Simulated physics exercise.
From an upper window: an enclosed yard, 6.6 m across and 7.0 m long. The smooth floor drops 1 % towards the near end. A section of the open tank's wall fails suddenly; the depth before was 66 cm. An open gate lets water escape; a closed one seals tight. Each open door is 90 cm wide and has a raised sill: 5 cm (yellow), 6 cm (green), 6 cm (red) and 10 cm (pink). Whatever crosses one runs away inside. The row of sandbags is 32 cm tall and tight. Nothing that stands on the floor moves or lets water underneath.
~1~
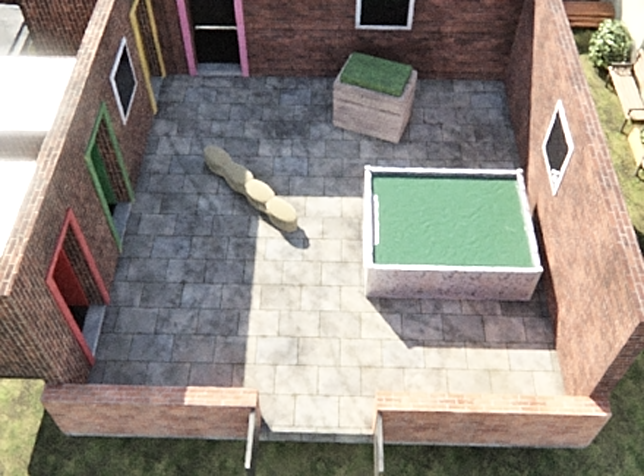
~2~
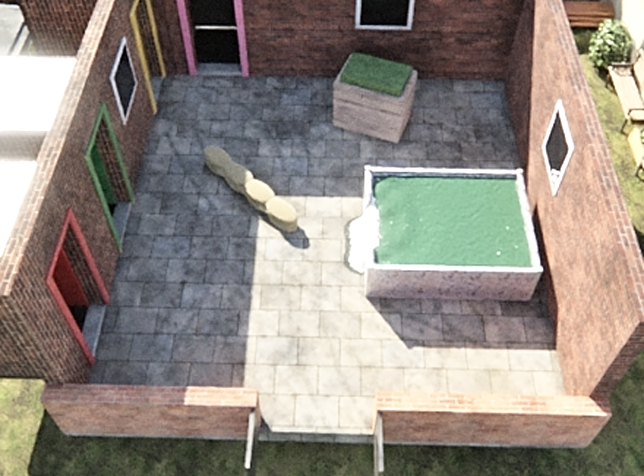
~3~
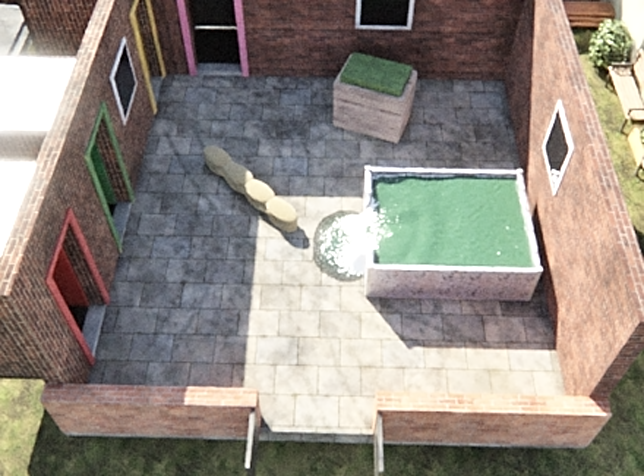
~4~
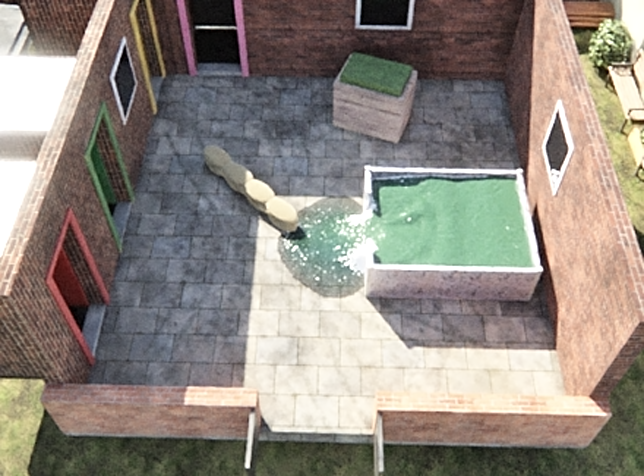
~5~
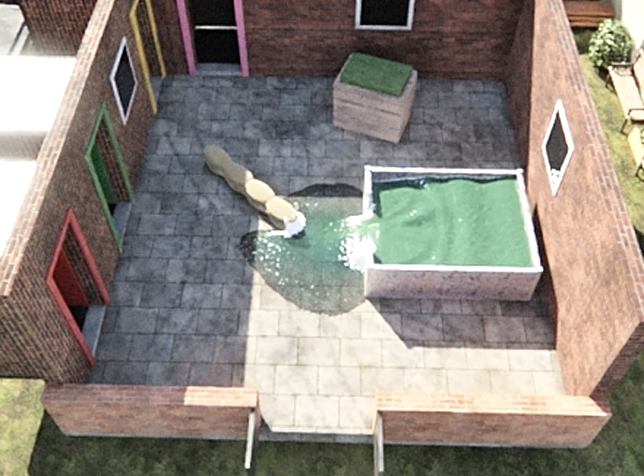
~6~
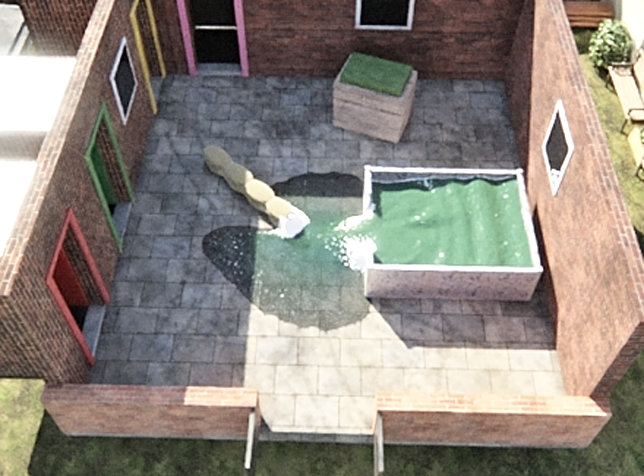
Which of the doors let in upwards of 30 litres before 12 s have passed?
Within that time: At the yellow door it exceeds the limit; at the green door it exceeds the limit; at the red door it exceeds the limit; at the pink door it does not reach the limit.
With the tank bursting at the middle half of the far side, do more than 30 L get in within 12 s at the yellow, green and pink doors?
Then: Yellow over, green below, pink below.
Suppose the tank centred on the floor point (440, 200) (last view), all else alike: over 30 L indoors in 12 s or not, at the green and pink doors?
Then: Green below, pink above.
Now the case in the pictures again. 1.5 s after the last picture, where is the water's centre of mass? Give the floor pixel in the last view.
Around (364, 248).
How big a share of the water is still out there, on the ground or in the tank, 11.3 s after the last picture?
Roughly 78 in a hundred.
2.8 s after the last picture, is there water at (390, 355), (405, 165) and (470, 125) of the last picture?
In turn: Not reached, dry, not reached.
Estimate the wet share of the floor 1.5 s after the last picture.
Near 45 per cent is wet.
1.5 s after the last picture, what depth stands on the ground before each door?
Depths in cm: Yellow 0, green 12, red 18, pink 0.
Then, 0.7 s after the last picture water covers 25 % of the floor and is deepest (38 cm) near (360, 245); yellow door not reached, green door 6 cm at the sill, 1 L in, red door not reached, pink door not reached.
Then, 1.5 s after the last picture water covers 45 % of the floor and is deepest (34 cm) near (293, 234); yellow door not reached, green door 12 cm at the sill, 11 L in, red door 18 cm at the sill, 28 L in, pink door not reached.
Then, 2.8 s after the last picture water covers 45 % of the floor and is deepest (26 cm) near (82, 409); yellow door 12 cm at the sill, 13 L in, green door 12 cm at the sill, 41 L in, red door 19 cm at the sill, 115 L in, pink door 14 cm at the sill, 6 L in.
Then, 6.3 s after the last picture water covers 75 % of the floor and is deepest (16 cm) near (82, 409); yellow door 10 cm at the sill, 86 L in, green door 7 cm at the sill, 63 L in, red door 13 cm at the sill, 260 L in, pink door 9 cm at the sill, 15 L in.
Then, 11.3 s after the last picture water covers 90 % of the floor and is deepest (12 cm) near (188, 411); yellow door 5 cm at the sill, 106 L in, green door 6 cm at the sill, 72 L in, red door 9 cm at the sill, 318 L in, pink door 4 cm at the sill, 16 L in.
